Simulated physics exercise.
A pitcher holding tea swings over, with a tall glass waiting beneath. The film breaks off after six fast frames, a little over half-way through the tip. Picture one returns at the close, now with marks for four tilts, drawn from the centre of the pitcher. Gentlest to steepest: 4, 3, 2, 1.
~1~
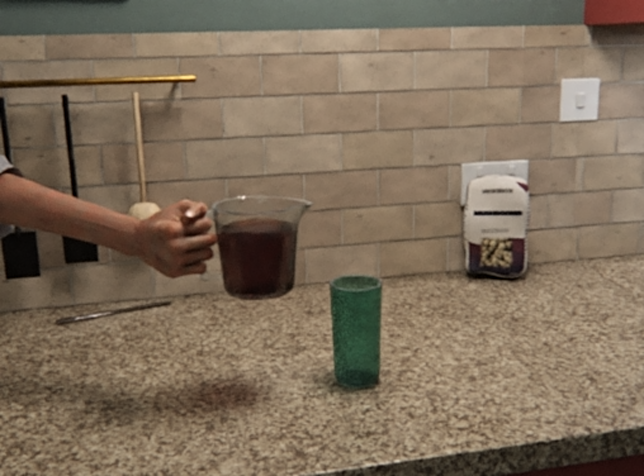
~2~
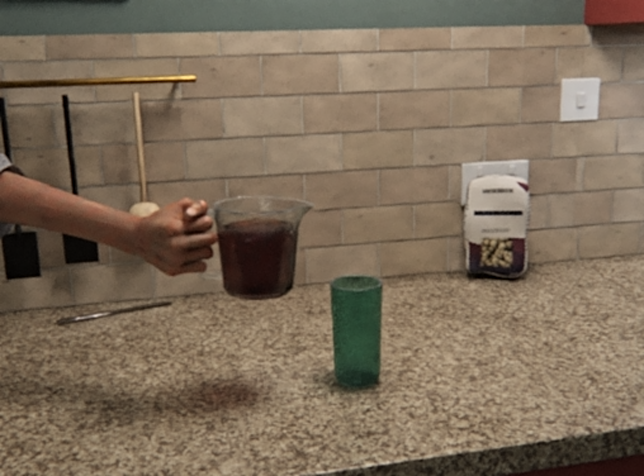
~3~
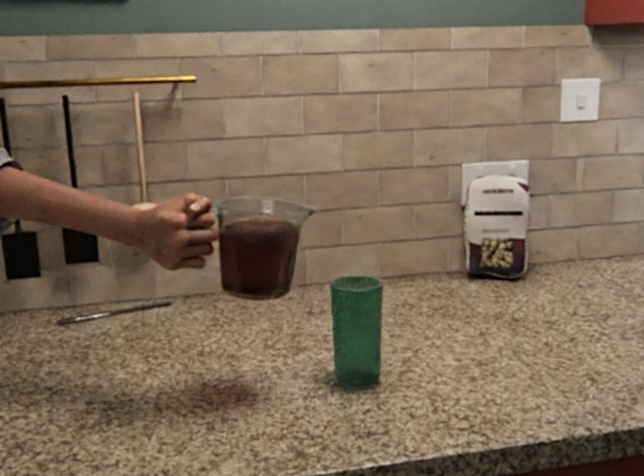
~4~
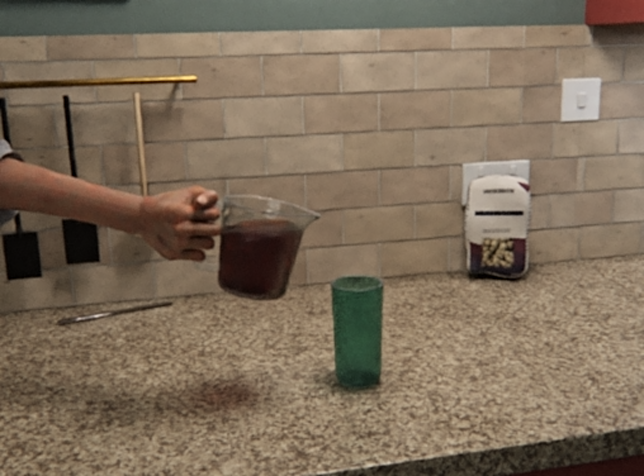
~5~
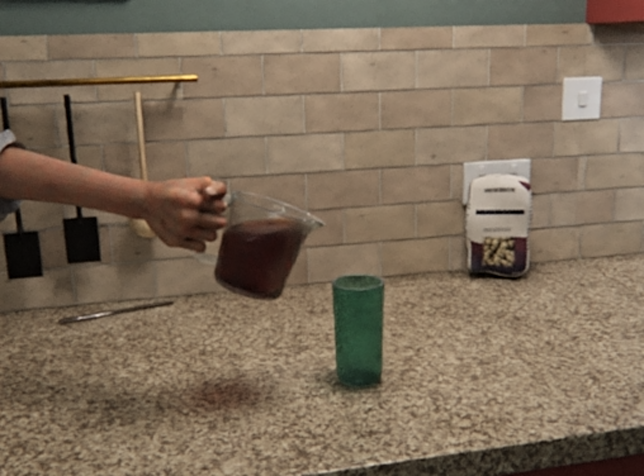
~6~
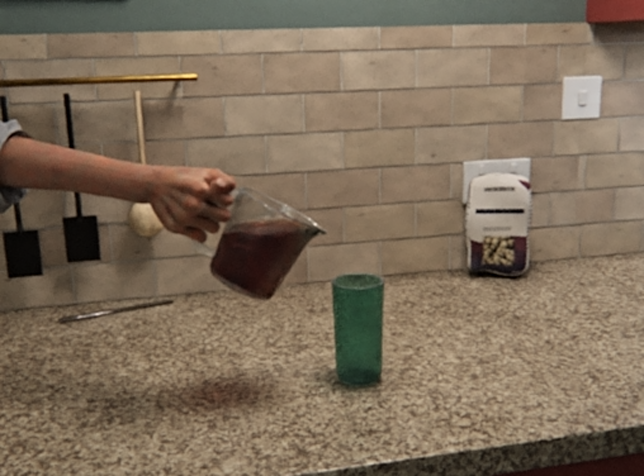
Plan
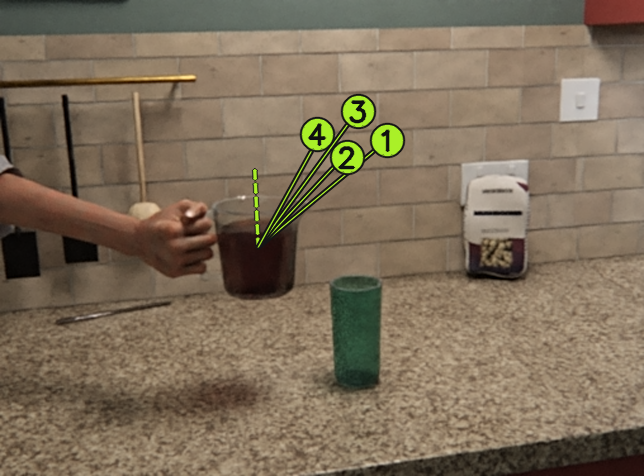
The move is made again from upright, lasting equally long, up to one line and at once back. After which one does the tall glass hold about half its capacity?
1.
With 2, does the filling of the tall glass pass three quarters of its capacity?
No.
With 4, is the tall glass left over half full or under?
Under half.
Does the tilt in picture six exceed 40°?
No, it does not.
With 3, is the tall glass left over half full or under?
Under half.
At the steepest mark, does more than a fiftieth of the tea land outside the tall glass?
No, it does not.
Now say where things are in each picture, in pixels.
The first picture shows upright, lip at (311, 203); rim of the tall glass round (356, 282); nothing has left yet.
The second picture shows upright, lip at (313, 205); nothing has left yet.
The third picture shows tipped about 6°, lip at (316, 209); nothing has left yet.
The fourth picture shows tipped about 12°, lip at (320, 216); nothing has left yet.
The fifth picture shows tipped about 21°, lip at (324, 223); nothing has left yet.
The sixth picture shows tipped about 29°, lip at (326, 232); nothing has left yet.
In lime, 1 at (373, 151); 2 at (333, 167); 3 at (347, 124); 4 at (311, 151).
With 1, the tall glass ends with about 50 % of what it can hold.
With 2, the tall glass ends with about 32 % of what it can hold.
With 3, the tall glass ends with about 19 % of what it can hold.
With 4, the tall glass ends with about 8 % of what it can hold.
